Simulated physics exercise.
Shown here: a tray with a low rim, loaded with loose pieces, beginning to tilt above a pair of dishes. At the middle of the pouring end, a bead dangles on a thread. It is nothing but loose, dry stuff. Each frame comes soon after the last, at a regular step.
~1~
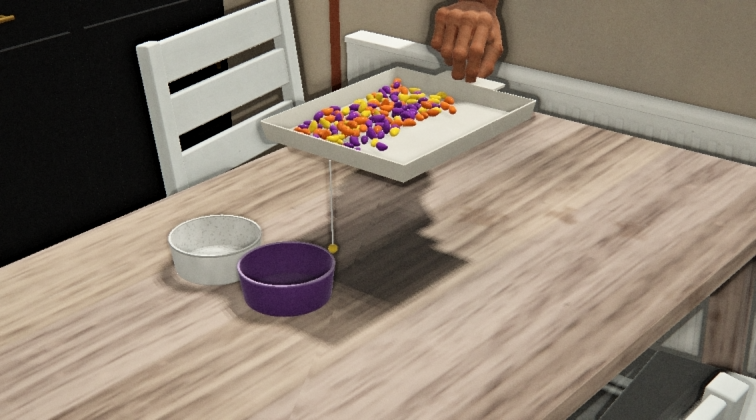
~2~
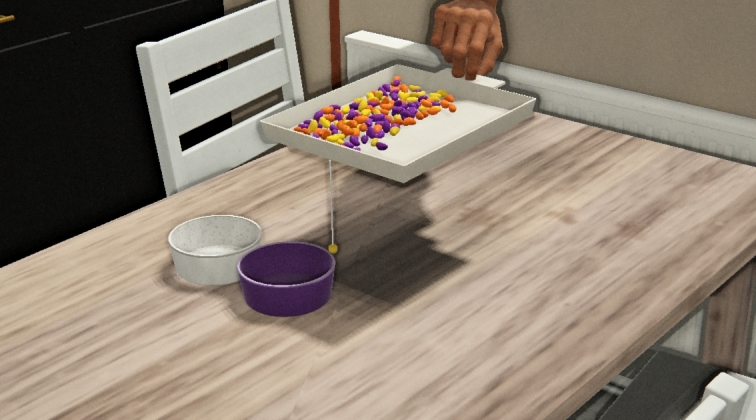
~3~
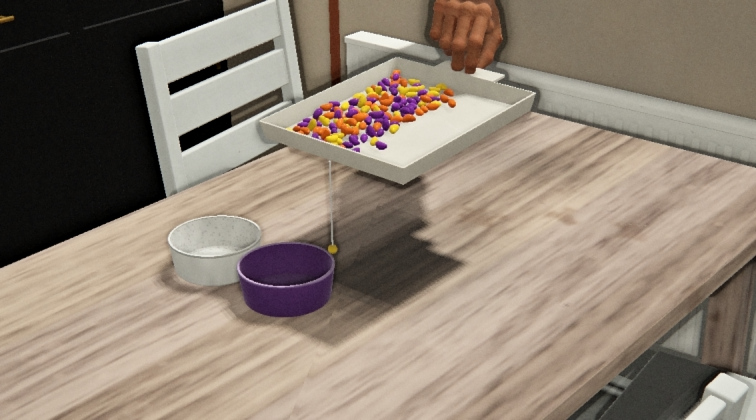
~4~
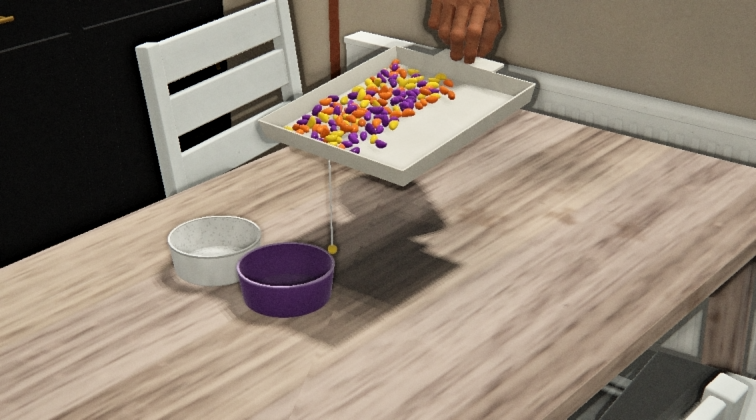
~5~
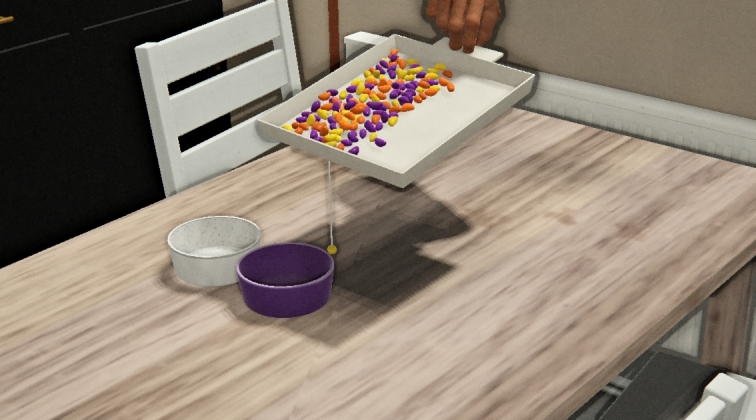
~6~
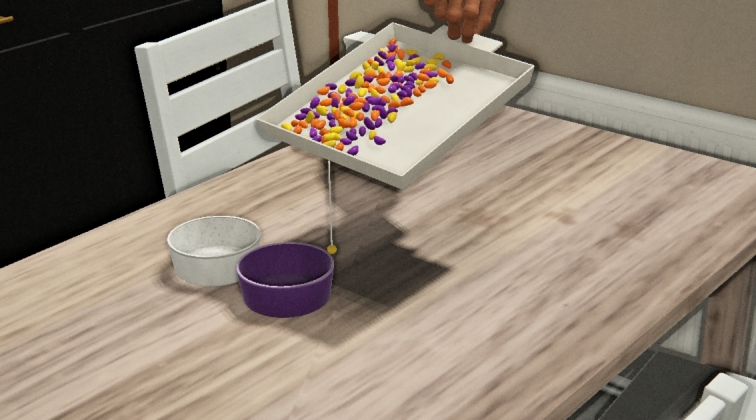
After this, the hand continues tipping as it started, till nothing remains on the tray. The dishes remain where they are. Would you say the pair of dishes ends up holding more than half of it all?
Most of what falls will come down outside the dishes.
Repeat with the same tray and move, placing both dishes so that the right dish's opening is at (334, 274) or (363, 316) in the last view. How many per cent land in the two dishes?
Around 40 % followed by around 70 %.
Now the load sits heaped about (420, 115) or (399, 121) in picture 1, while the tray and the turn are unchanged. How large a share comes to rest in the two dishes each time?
Around 10 percent the first time, around 10 percent the second.
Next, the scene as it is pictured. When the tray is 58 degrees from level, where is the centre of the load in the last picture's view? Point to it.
The load is centred around (348, 126).
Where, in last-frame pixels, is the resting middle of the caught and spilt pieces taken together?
Near (327, 327).
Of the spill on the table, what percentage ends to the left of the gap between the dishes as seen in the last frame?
10 per cent, roughly.
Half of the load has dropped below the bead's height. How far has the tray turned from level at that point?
Angle: Close to 110°.
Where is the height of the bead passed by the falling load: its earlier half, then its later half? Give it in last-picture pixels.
(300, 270) for the early half, (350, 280) for the late half.
Just after the last frame, tray tipped steeply; almost all on the tray; just a few in the air.
A moment on, tray tipped right over; the larger part on the tray; just a few in the right dish; about a tenth outside both; just a few in the air.
Further on, tray tipped past a quarter turn; roughly a quarter in the right dish; the larger part outside both.
When it is over, tray tipped past a quarter turn; roughly a quarter in the right dish; not one in the left dish; the larger part outside both.
